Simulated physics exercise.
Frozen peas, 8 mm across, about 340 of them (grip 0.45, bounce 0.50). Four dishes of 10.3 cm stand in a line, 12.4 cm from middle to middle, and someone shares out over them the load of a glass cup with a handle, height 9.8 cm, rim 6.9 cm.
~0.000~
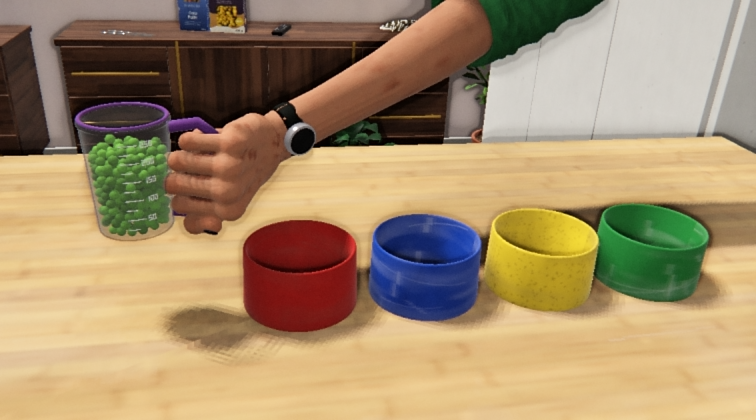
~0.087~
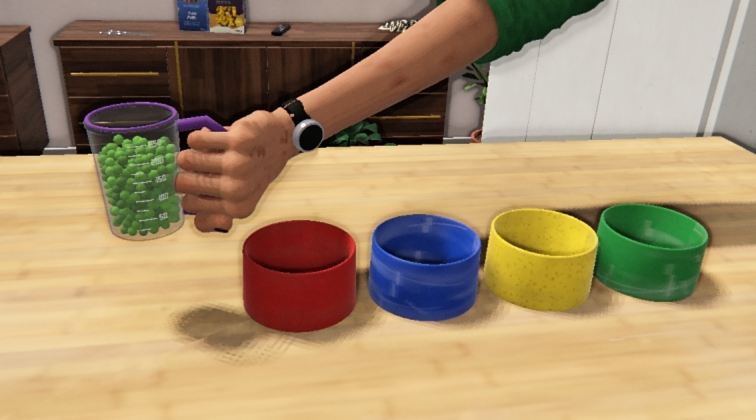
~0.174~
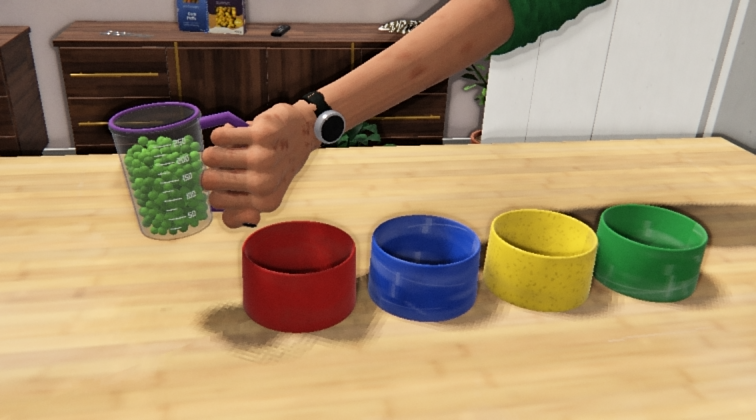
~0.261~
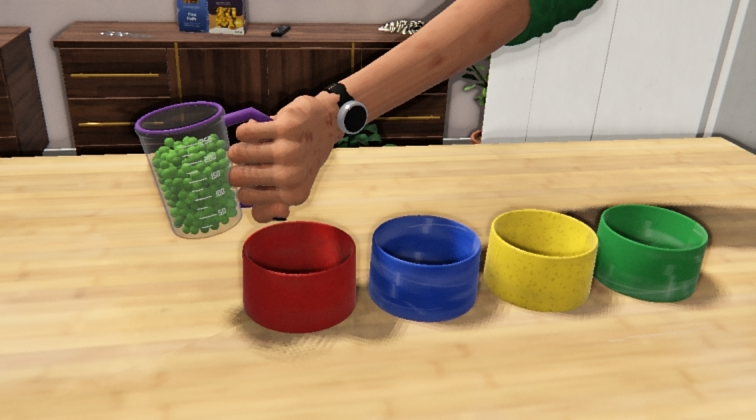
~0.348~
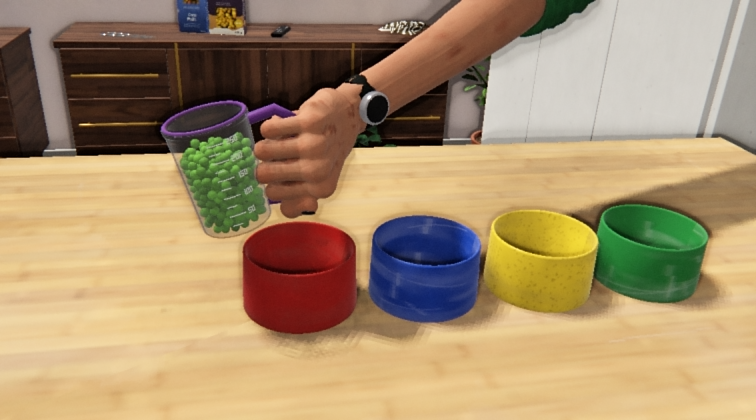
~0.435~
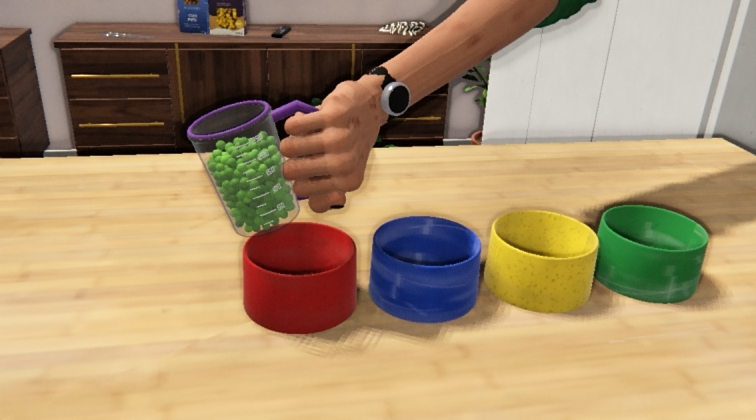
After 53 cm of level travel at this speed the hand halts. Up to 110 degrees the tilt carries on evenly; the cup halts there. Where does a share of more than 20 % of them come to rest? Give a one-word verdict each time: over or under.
My prediction: Red: It will get a share not bigger than a fifth. Blue: It will get a share not bigger than a fifth. Green: It will get a share bigger than a fifth. Yellow: It will get a share not bigger than a fifth. Counter: It will get a share bigger than a fifth.
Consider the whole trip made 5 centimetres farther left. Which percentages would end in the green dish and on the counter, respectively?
Green: 0; counter: 0.
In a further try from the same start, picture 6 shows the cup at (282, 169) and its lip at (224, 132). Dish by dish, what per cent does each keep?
Red 0, blue 0, green 50, yellow 0.
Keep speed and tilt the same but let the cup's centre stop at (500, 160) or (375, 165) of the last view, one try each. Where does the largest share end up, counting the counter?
Try 1 - blue; try 2 - red.
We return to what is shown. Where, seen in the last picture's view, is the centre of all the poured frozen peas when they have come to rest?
I'd put it at about (621, 270).
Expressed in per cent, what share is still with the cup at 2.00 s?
Roughly 100 percent.
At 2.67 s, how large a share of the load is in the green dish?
By that moment, around 40 percent has got there.
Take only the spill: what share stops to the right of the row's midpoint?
100 per cent.
After 1.37 s, tilt 60 degrees; cup holds 100 %.
After 2.00 s, tilt 89 degrees; cup holds 100 %.
After 2.67 s, tilt 110 degrees; cup holds 35 %, green 40 %.
At rest (3.8 s), red 0 %, blue 0 %, green 60 %, yellow 5 %, counter 40 %.
